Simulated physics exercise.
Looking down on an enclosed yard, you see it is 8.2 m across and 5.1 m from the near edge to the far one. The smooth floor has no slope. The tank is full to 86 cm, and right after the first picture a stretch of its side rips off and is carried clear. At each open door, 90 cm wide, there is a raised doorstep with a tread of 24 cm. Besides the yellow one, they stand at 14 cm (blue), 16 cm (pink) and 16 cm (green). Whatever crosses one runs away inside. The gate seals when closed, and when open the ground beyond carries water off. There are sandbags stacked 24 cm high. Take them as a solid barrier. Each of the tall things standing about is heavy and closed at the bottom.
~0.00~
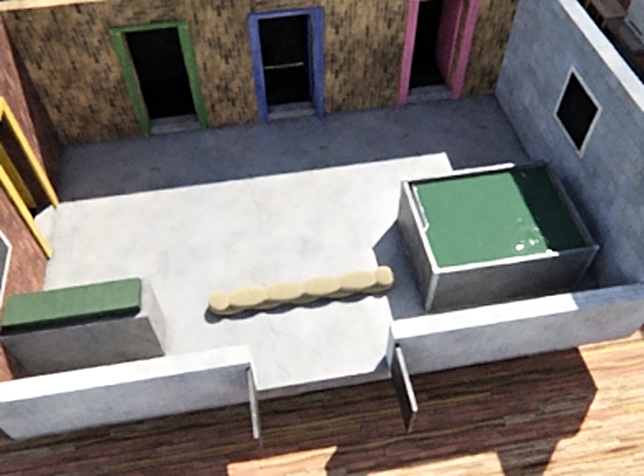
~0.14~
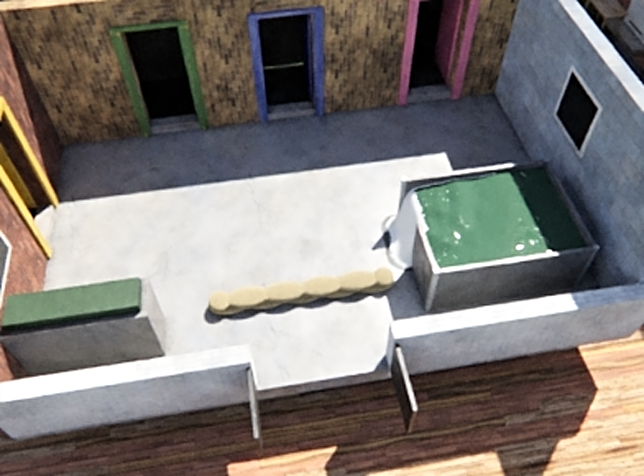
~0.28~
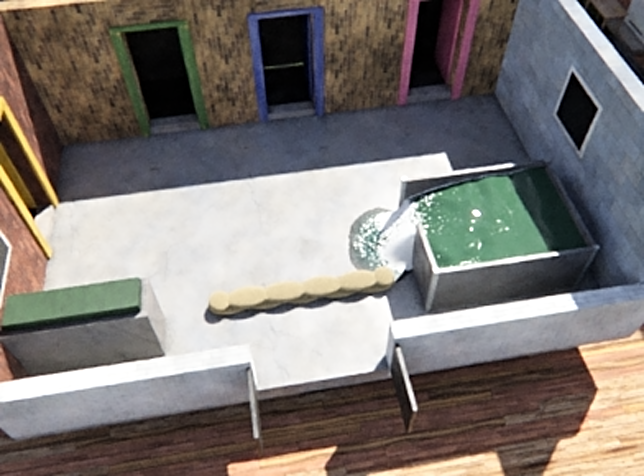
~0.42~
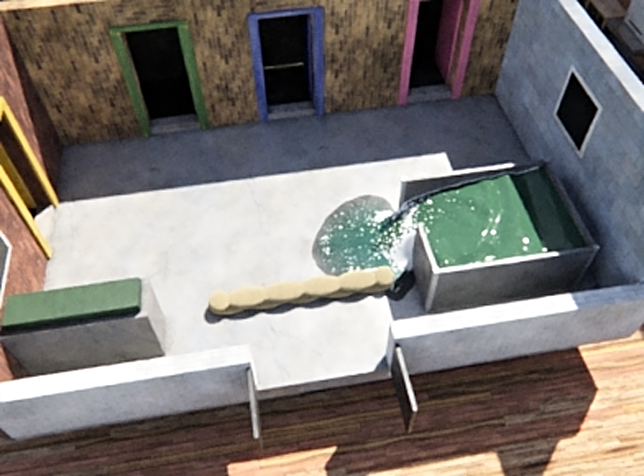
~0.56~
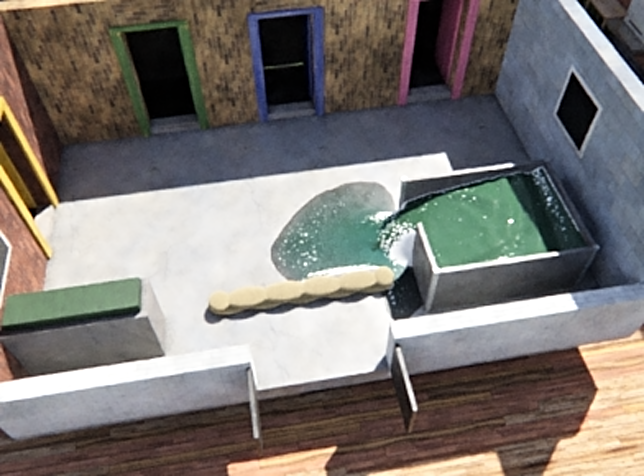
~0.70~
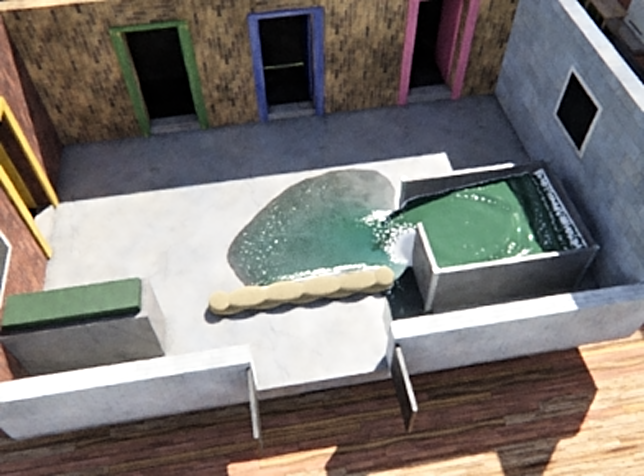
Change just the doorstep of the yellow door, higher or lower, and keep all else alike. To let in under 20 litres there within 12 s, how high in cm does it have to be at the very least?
At least roughly 23 cm.
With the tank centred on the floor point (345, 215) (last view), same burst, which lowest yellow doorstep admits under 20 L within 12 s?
At least roughly 24 cm high.
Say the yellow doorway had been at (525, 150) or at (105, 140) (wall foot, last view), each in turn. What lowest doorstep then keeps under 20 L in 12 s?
6.5 and 25 cm.
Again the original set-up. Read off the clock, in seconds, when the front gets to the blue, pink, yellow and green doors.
For blue it's 1.8 s, for pink 6.0 s, for yellow 1.6 s, and for green 1.8 s.
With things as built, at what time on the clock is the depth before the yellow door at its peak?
Crest at t of about 2.8 s.
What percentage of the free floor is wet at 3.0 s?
Close to 55 per cent of it is wet.
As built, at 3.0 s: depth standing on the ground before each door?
Depths in cm: Blue 7, pink 0, yellow 27, green 12.
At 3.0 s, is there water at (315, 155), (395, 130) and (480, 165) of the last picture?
In order: Soaked, untouched, untouched.
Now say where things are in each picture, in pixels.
The first frame shows still water, 86 cm deep, in the tank at (494, 216); the yellow door at (27, 187) is dry.
In the second frame, the gap is at (409, 229), the front 0.3 m out at (394, 261); the back of the tank holds 86 cm.
In the third frame, the front is at (359, 263), 0.8 m from the gap at (409, 230); 0.9 m2 of floor is wet, 86 cm left at the back.
In the fourth frame, the front is at (318, 256), 1.4 m from the gap at (409, 231); 1.8 m2 of floor is wet, 86 cm left at the back.
In the fifth frame, the gap is at (409, 231), the front 2.0 m out at (280, 264); the back of the tank holds 80 cm.
In the sixth frame, water pours out at (409, 230) and has run 2.7 m, to (237, 264); about 6 cm deep outside, 73 cm at the back; 3.0 m in a straight line remain to the yellow door at (27, 187).
After 1.4 s water covers 35 % of the floor, deepest (40 cm) near (394, 236); it has not reached the yellow door.
After 3.0 s water covers 55 % of the floor, deepest (38 cm) near (61, 168); 27 cm at the yellow door, 54 litres in over its 12 cm doorstep.
After 12.0 s water covers 95 % of the floor, deepest (15 cm) near (494, 100); 9 cm at the yellow door, 191 litres in over its 12 cm doorstep.
At the yellow door as built, the water arrived by 1.7 s and peaked near 29 cm at 2.8 s.
With a doorstep of 20.5 cm, 38 litres would have come in within the 12 s; with 27.5 cm, 3 litres. So under 20 litres takes about 23 cm.
